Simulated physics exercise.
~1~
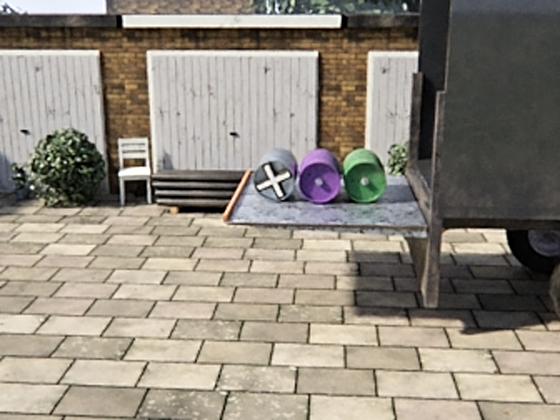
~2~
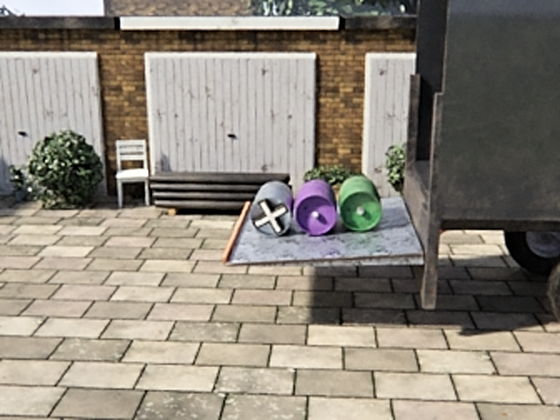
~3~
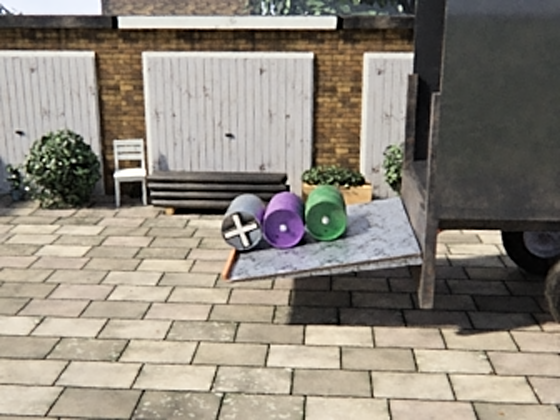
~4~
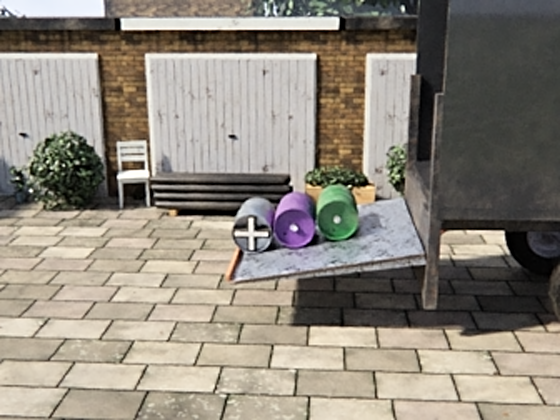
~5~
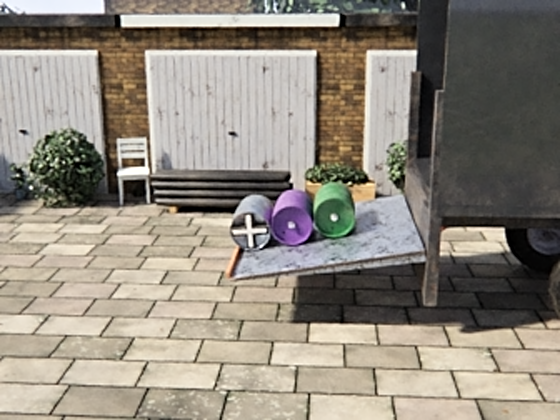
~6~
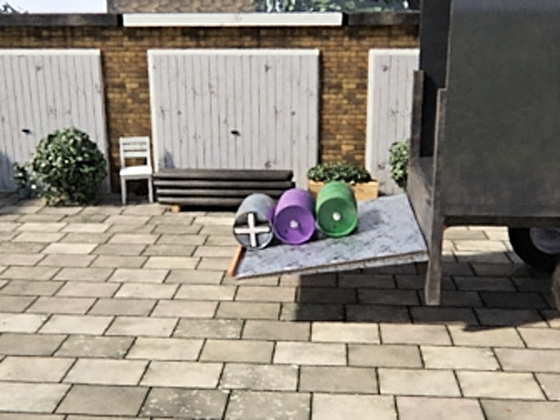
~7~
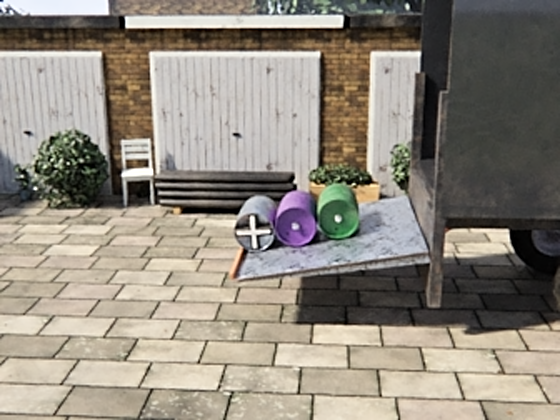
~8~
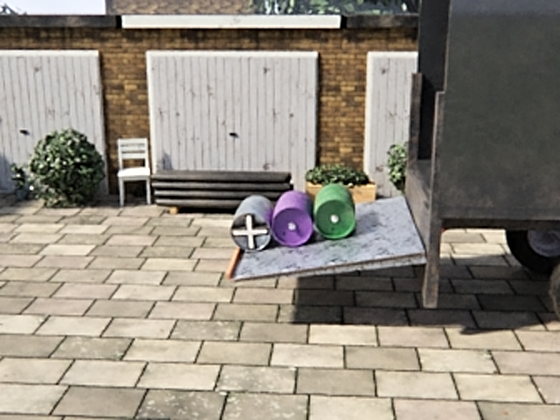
Three kegs, one dark with a pale cross on its end, one purple and one green, sit side by side on the lowered tail-lift of a lorry in a paved yard. The plate drops a short way, carrying them down with it. Its outer end then tips down to the left, and all three kegs roll that way, toward the roll stop at the edge. They roll back a little to the right, then settle. The plate stays tilted, and the purple and green kegs rest beside the dark one, all still on the lift.
